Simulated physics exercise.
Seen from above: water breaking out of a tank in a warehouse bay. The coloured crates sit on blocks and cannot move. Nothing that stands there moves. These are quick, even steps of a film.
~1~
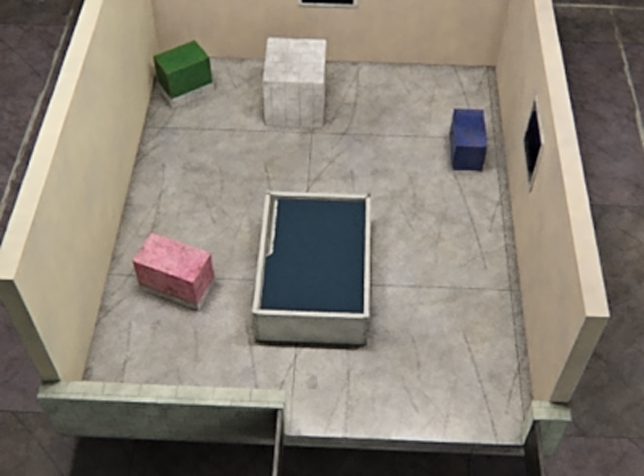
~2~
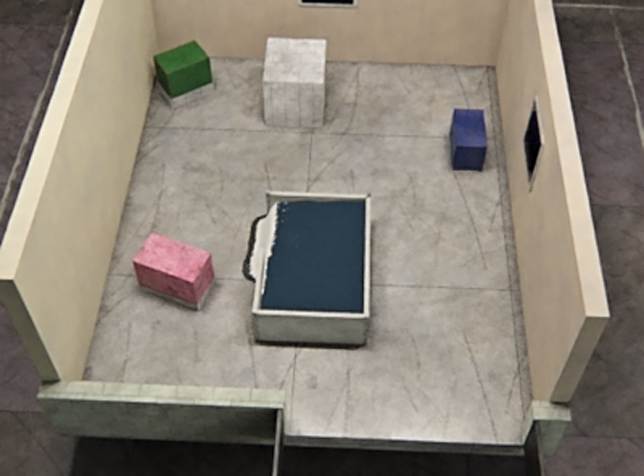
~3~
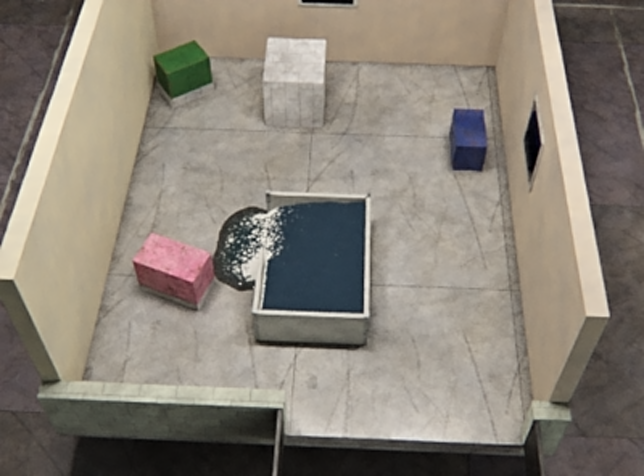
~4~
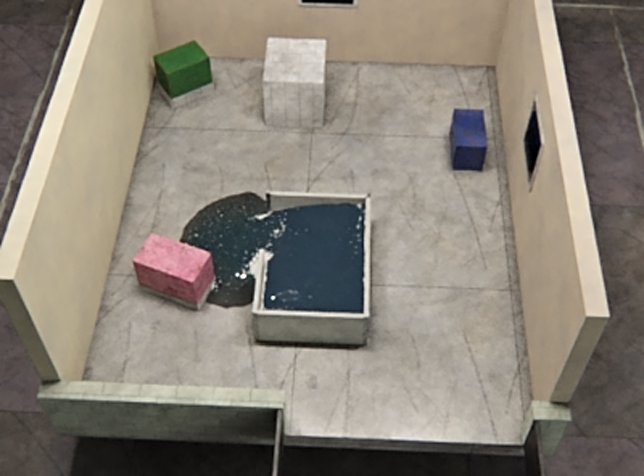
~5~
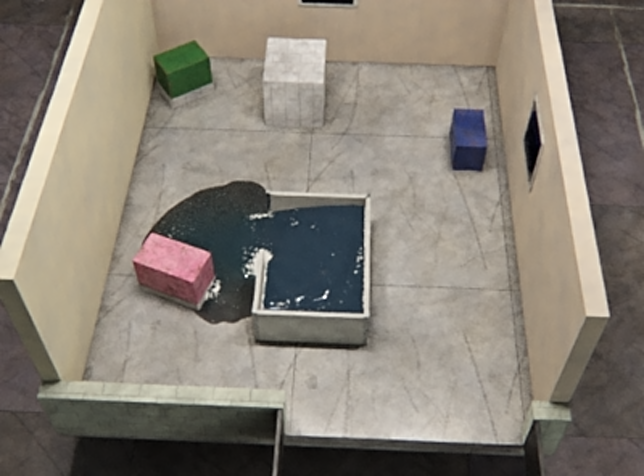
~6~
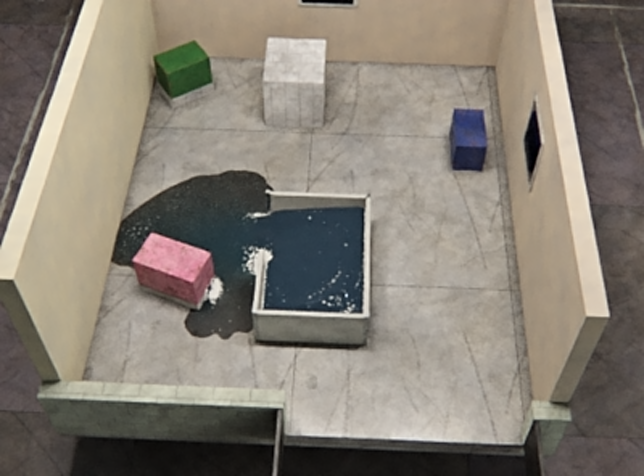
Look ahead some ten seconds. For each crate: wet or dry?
The green crate is soaked; the blue crate is soaked; the pink crate is soaked.
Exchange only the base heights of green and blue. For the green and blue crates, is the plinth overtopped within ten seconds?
The green crate ends up wet, the blue crate is safe.
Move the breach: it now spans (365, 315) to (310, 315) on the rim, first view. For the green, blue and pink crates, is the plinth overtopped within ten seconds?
One by one: The green one escapes it, the blue one is spared, the pink one is safe.
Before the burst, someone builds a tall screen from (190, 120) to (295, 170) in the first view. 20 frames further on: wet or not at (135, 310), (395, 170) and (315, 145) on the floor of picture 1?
In that order: Flooded, free of water, not flooded.
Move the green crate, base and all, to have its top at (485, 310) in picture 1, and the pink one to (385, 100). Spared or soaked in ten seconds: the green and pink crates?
Then: Green crate is spared, pink crate is safe.
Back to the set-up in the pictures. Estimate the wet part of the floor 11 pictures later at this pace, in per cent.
Some 25 per cent.
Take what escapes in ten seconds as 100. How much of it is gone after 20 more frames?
About 0 per cent.
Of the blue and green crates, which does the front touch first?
I say the green crate.
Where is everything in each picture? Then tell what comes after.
In the first frame, still water in the water tank at (315, 255).
In the second frame, the front is at a hidden place, out from the gap at (269, 242).
In the third frame, water pours out at (269, 243) and has run to (221, 274).
In the fourth frame, the front is at a hidden place, out from the gap at (269, 243).
In the fifth frame, the front is at a hidden place, out from the gap at (269, 243).
In the sixth frame, the front is at (119, 230), out from the gap at (269, 243).
A moment on, water covers 20 % of the floor; the green crate not reached, the blue crate not reached, the pink crate water round its plinth.
Next, water covers 25 % of the floor; the green crate water round its plinth, the blue crate not reached, the pink crate water round its plinth.
Then, water covers 40 % of the floor; the green crate water round its plinth, the blue crate not reached, the pink crate water round its plinth.
Later, water covers 70 % of the floor; the green crate water round its plinth, the blue crate water round its plinth, the pink crate water round its plinth.
In the end, water covers 90 % of the floor; the green crate was topped, the blue crate was topped, the pink crate was topped.
